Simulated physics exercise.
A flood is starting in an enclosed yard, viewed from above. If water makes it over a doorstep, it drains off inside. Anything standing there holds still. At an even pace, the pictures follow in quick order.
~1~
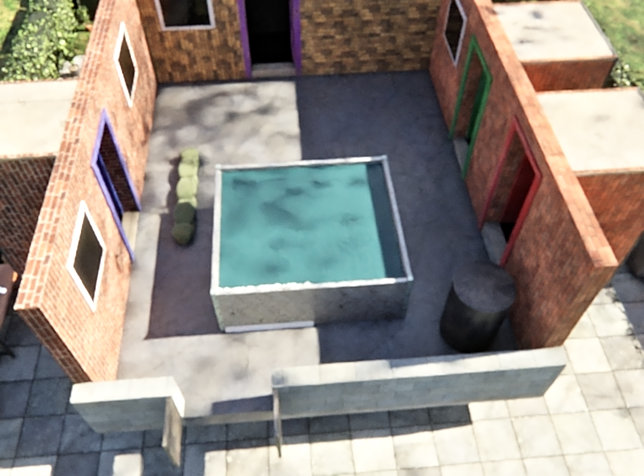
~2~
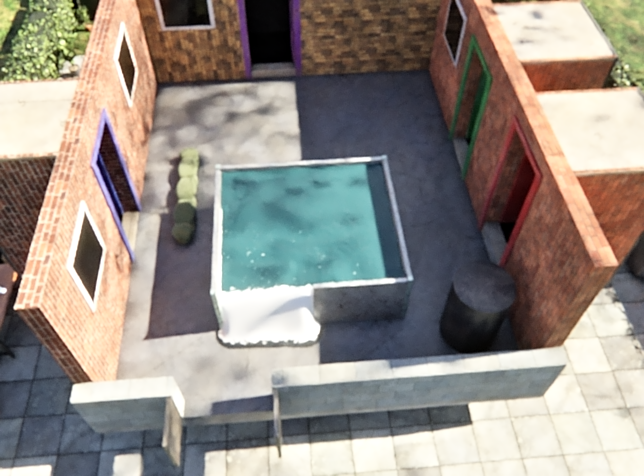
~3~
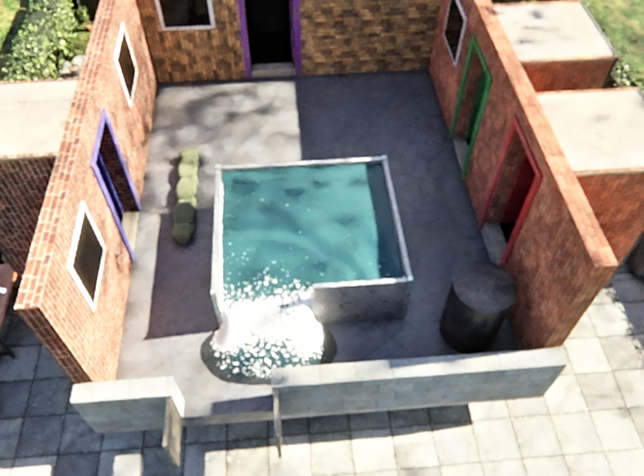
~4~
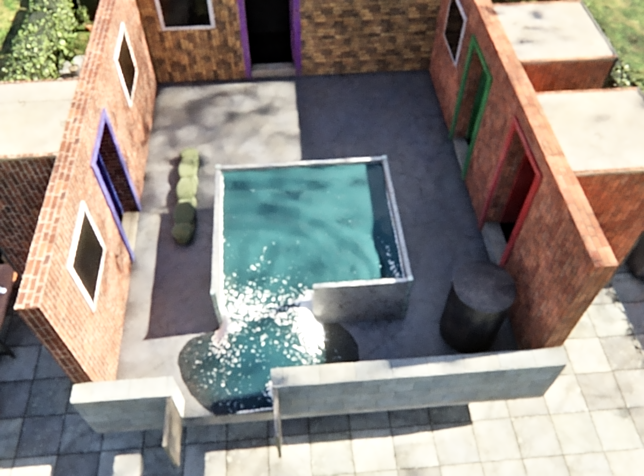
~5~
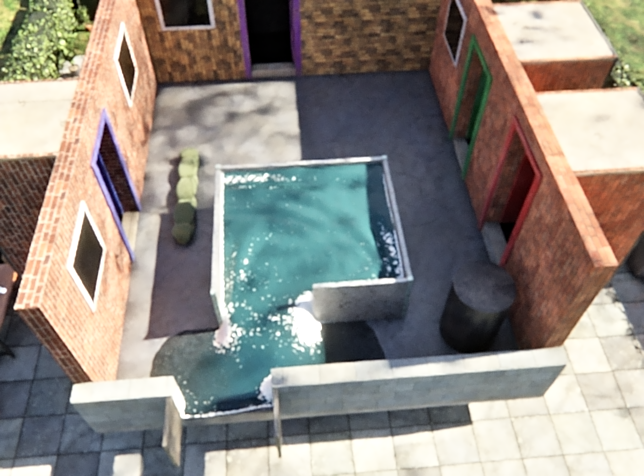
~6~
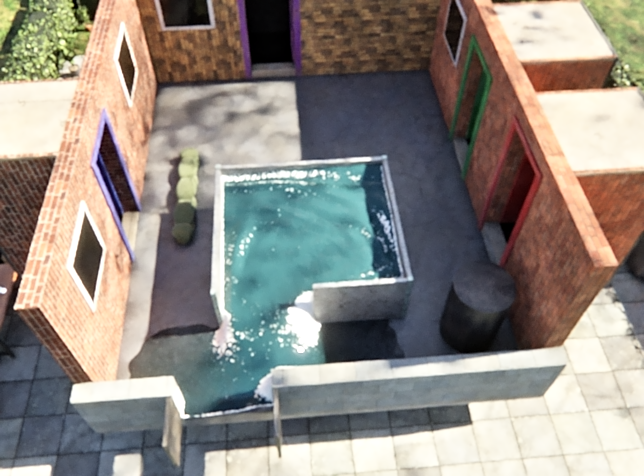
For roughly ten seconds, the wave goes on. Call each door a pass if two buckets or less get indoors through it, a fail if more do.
Blue door: Pass, red door: Pass, purple door: Pass, green door: Pass.
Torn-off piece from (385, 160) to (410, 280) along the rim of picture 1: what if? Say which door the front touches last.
It's the blue-painted one.
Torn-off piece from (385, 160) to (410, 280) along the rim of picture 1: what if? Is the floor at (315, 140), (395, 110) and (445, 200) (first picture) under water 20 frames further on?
Point by point: Swamped, swamped and swamped.
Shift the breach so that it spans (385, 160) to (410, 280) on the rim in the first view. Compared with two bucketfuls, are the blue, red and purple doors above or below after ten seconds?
I'd say the blue one crosses the line, the red one crosses the line and the purple one stays shy of the line.
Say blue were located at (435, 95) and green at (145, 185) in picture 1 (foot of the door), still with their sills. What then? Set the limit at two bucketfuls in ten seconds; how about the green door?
The green one does not overflow.
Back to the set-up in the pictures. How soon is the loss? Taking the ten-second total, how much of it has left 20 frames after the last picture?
Roughly 60 percent.
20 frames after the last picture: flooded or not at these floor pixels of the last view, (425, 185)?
It'll be soaked.
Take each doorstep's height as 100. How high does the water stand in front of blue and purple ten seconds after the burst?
In order: Roughly 110 and 30 in a hundred.
A moment on, water covers 15 % of the floor; the blue door not reached, the red door not reached, the purple door not reached, the green door not reached.
Next, water covers 30 % of the floor; the blue door not reached, the red door wet at the sill, nothing in, the purple door not reached, the green door not reached.
Then, water covers 50 % of the floor; the blue door wet at the sill, nothing in, the red door wet at the sill, nothing in, the purple door not reached, the green door wet at the sill, nothing in.
Later, water covers 80 % of the floor; the blue door wet at the sill, nothing in, the red door wet at the sill, nothing in, the purple door wet at the sill, nothing in, the green door wet at the sill, nothing in.
In the end, water covers 95 % of the floor; the blue door under two buckets in, the red door wet at the sill, nothing in, the purple door wet at the sill, nothing in, the green door wet at the sill, nothing in.
